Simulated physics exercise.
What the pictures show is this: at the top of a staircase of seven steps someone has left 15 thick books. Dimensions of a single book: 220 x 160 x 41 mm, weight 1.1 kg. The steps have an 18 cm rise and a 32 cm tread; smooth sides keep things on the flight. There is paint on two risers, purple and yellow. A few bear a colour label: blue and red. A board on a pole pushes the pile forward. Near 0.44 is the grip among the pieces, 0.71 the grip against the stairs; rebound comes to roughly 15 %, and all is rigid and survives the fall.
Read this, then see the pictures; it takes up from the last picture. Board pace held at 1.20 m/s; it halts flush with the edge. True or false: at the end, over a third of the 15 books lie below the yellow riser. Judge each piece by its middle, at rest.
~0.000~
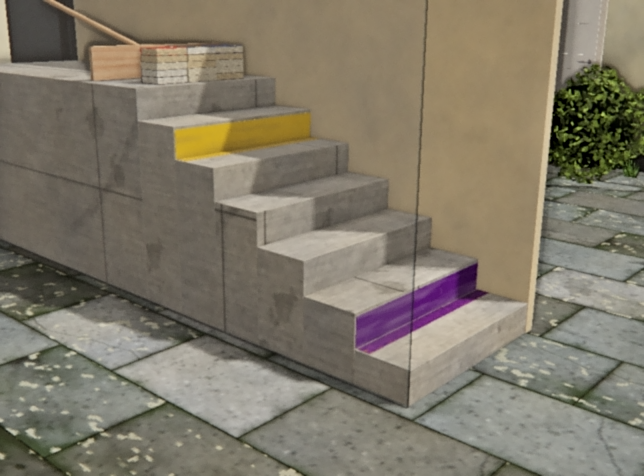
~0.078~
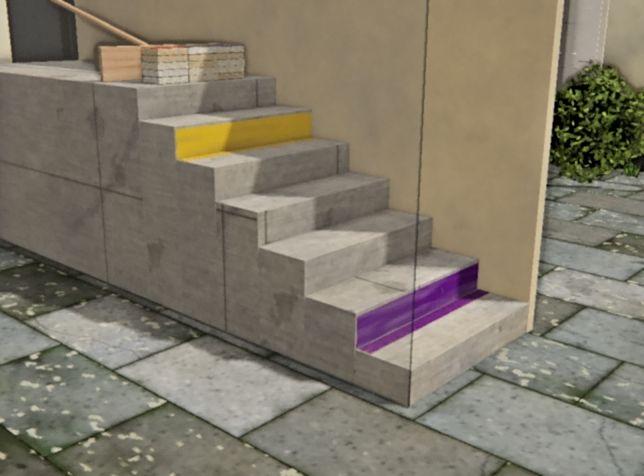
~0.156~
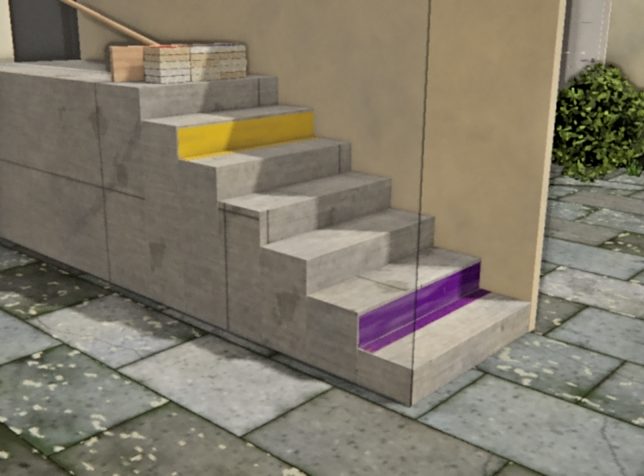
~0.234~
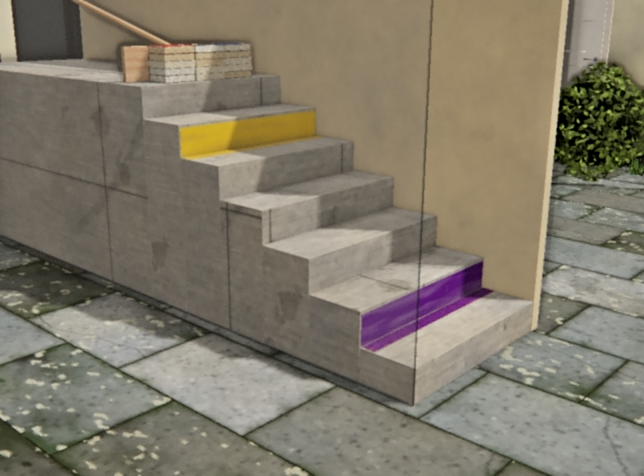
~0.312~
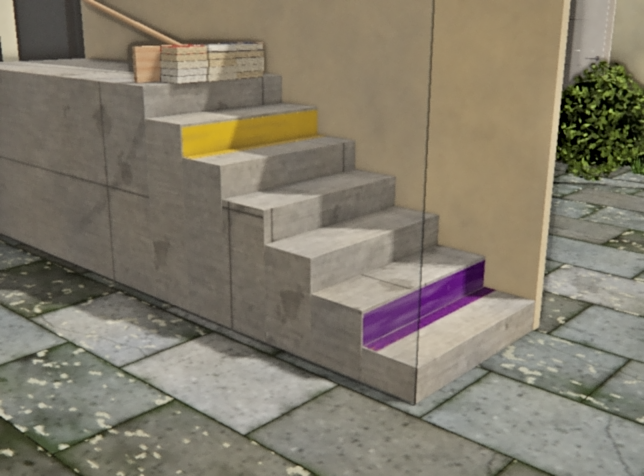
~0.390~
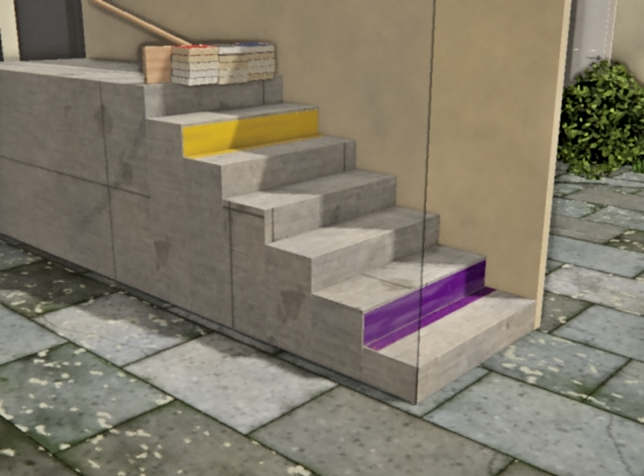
True.
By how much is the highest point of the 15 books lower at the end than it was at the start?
28 cm.
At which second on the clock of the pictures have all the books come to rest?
At roughly 2.0 seconds.
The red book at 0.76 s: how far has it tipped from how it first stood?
About 50 degrees.
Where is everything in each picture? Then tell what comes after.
In the first picture (each place is the centre of the face we see best; the camera pans a little), board (90, 54) 50 cm from the edge; purple riser, near end, (376, 345); yellow riser, near end, (195, 158); red book (172, 52); blue book (231, 50); all in place.
The second picture shows board (100, 54) 40 cm from the edge; blue book (232, 49).
The third picture shows board (111, 54) 31 cm from the edge; blue book (234, 49).
The fourth picture shows board (123, 54) 22 cm from the edge; blue book (238, 47) moved 23 mm; red book (180, 50) moved 22 mm; 15 have shifted.
The fifth picture shows board (134, 54) 12 cm from the edge; blue book (251, 47) moved 12 cm; red book (193, 50) moved 12 cm; 15 have shifted.
The sixth picture shows board (144, 55) 34 mm from the edge; purple riser, near end, (384, 342); yellow riser, near end, (203, 155); blue book (262, 49) moved 22 cm; red book (204, 51) moved 22 cm; steepest lean 6°, the book at (234, 80); 15 have shifted.
By 0.45 s, none of the 15 books below the yellow riser, 15 disturbed; red book tilted 14°, 22 mm lower; blue book tilted 13°, 24 mm lower.
By 0.56 s, none of the 15 books below the yellow riser, 15 disturbed; red book tilted 35°, 15 cm lower; blue book tilted 32°, 16 cm lower.
By 0.76 s, 10 of the 15 books below the yellow riser; red book tilted 52°, 42 cm lower; blue book tilted 51°, 41 cm lower.
By 1.24 s, 10 of the 15 books below the yellow riser; blue book on its side; red book tilted 38°, 89 cm lower.
When it is over (2.1 s), 10 of the 15 books below the yellow riser; red book tilted 61°, 98 cm lower; blue book 84 cm lower. That is 67 per cent. In pixels of the last frame, middles, red book near (372, 260), blue book near (377, 216).
